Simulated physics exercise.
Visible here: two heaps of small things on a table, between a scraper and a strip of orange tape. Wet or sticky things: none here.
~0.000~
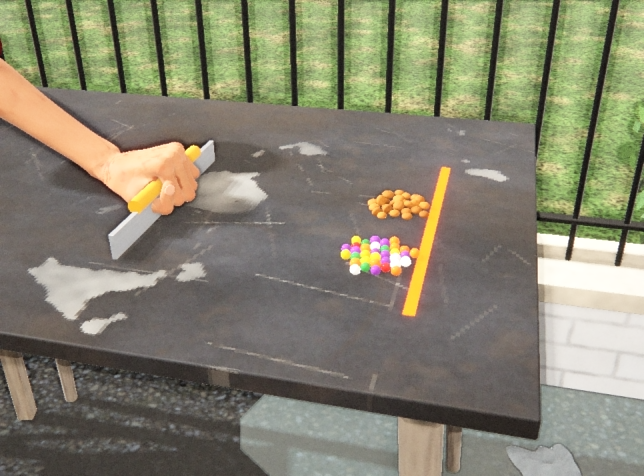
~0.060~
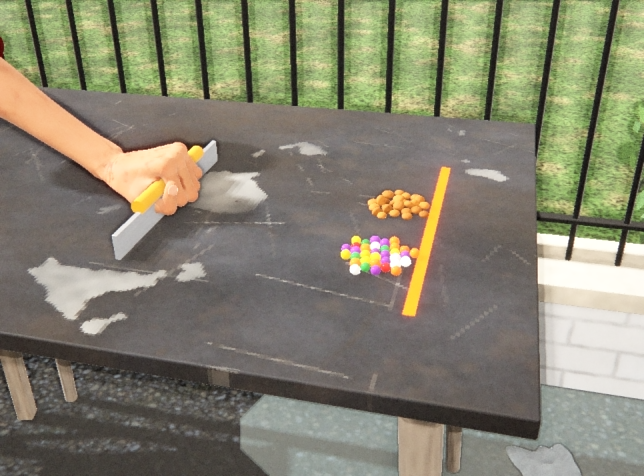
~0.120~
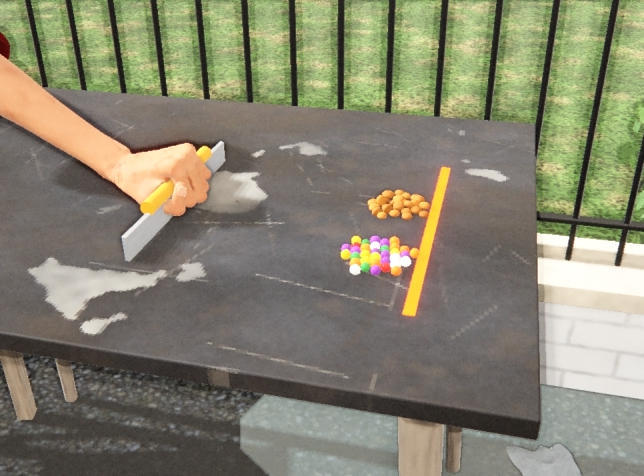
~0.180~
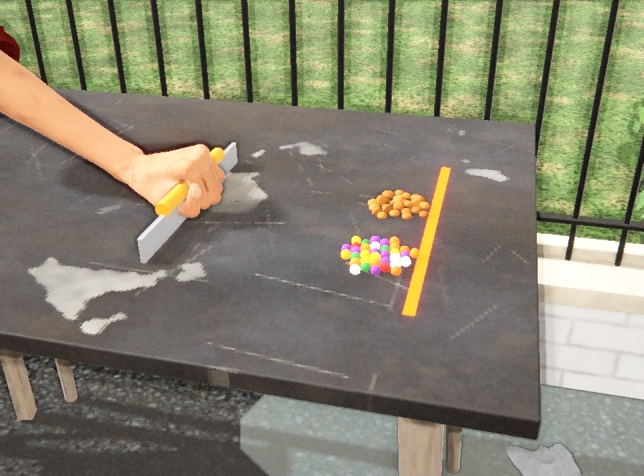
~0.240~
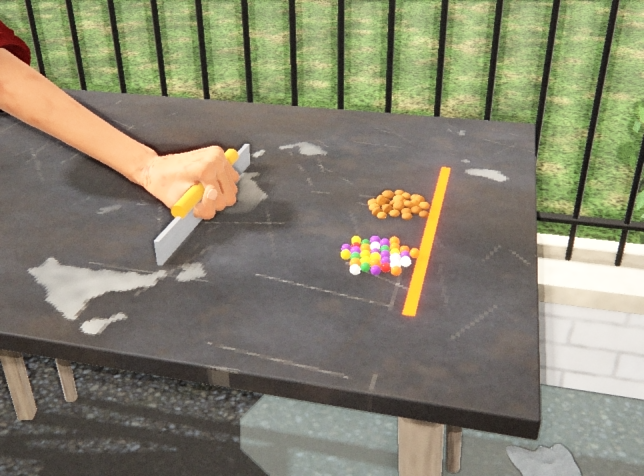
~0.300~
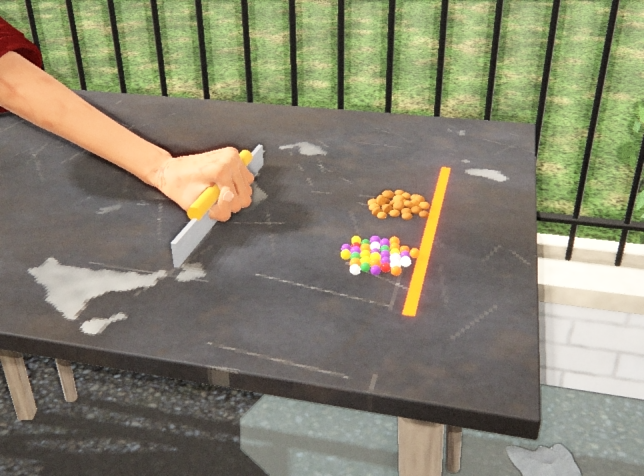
A hand sliding a scraper slowly rightward across a dark table, two small heaps lying still beside an orange strip.
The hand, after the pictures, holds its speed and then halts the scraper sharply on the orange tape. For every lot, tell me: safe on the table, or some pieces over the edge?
Near lot: Some over the edge; far lot: Safe on the table.
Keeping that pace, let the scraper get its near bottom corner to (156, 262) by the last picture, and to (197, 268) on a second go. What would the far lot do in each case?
Number one, it stays put completely; number two, it stays put completely.
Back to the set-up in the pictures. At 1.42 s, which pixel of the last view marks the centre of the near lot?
Centre: About (516, 281).
After 0.71 s, scraper still moving, near (331, 198); near lot all on the table, its front near (415, 253); far lot all on the table, its front near (425, 214).
After 1.14 s, scraper stopped at the orange tape; near lot all on the table, its front near (481, 270); far lot all on the table, its front near (485, 210).
After 1.42 s, scraper stopped at the orange tape; near lot all on the table, its front near (544, 281); far lot all on the table, its front near (497, 215).
At rest (2.3 s), scraper stopped at the orange tape; near lot all over the edge; far lot all on the table, its front near (497, 215).
